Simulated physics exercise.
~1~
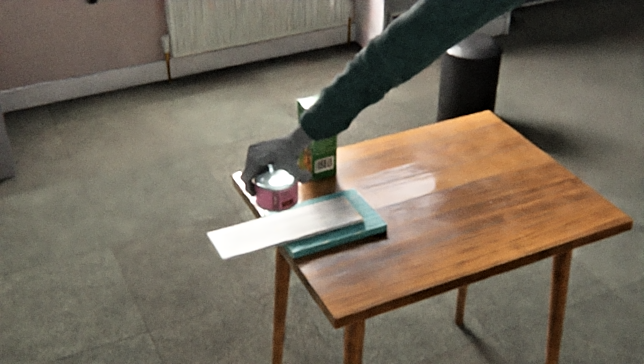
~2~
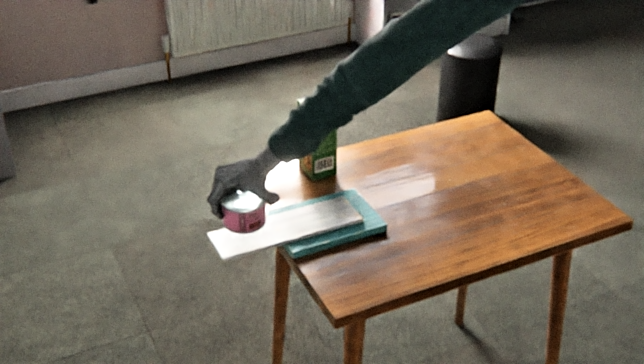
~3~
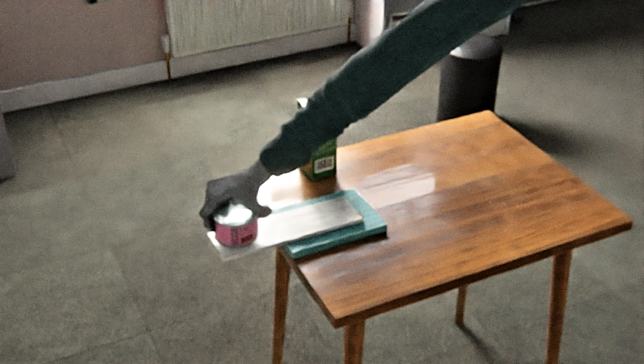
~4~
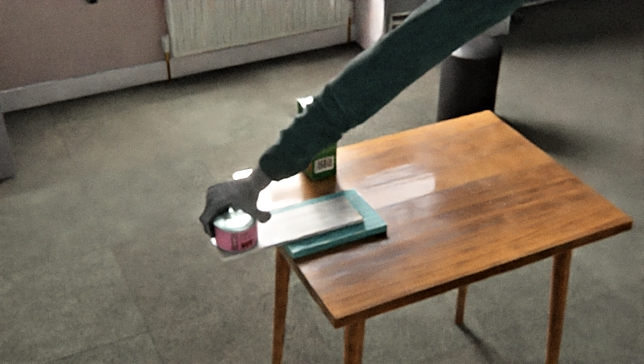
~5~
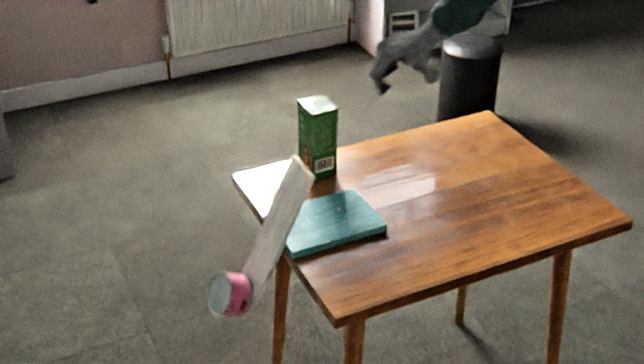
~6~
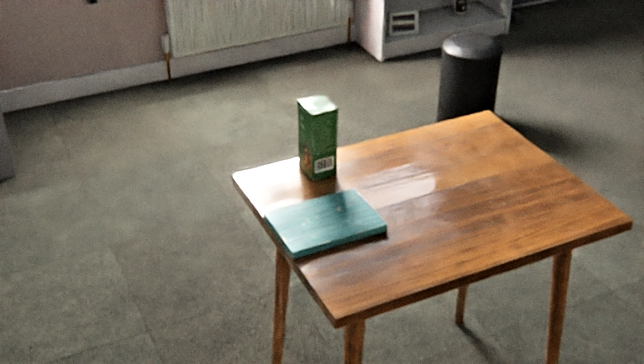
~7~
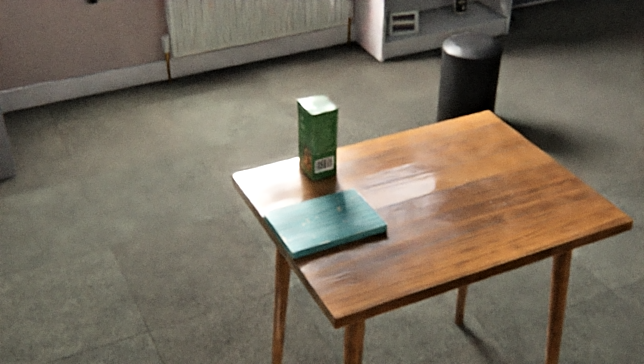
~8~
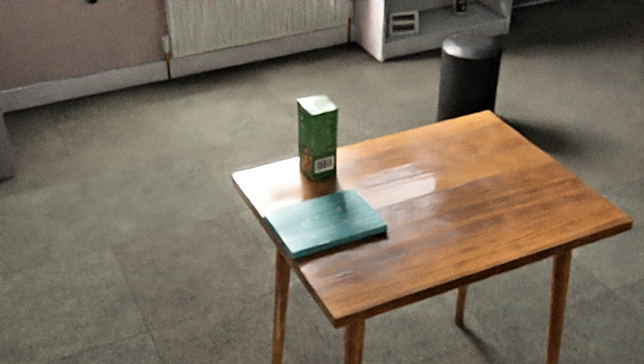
White board jutting over a table's edge tips and falls with a pink tub after a gloved hand places it and withdraws.
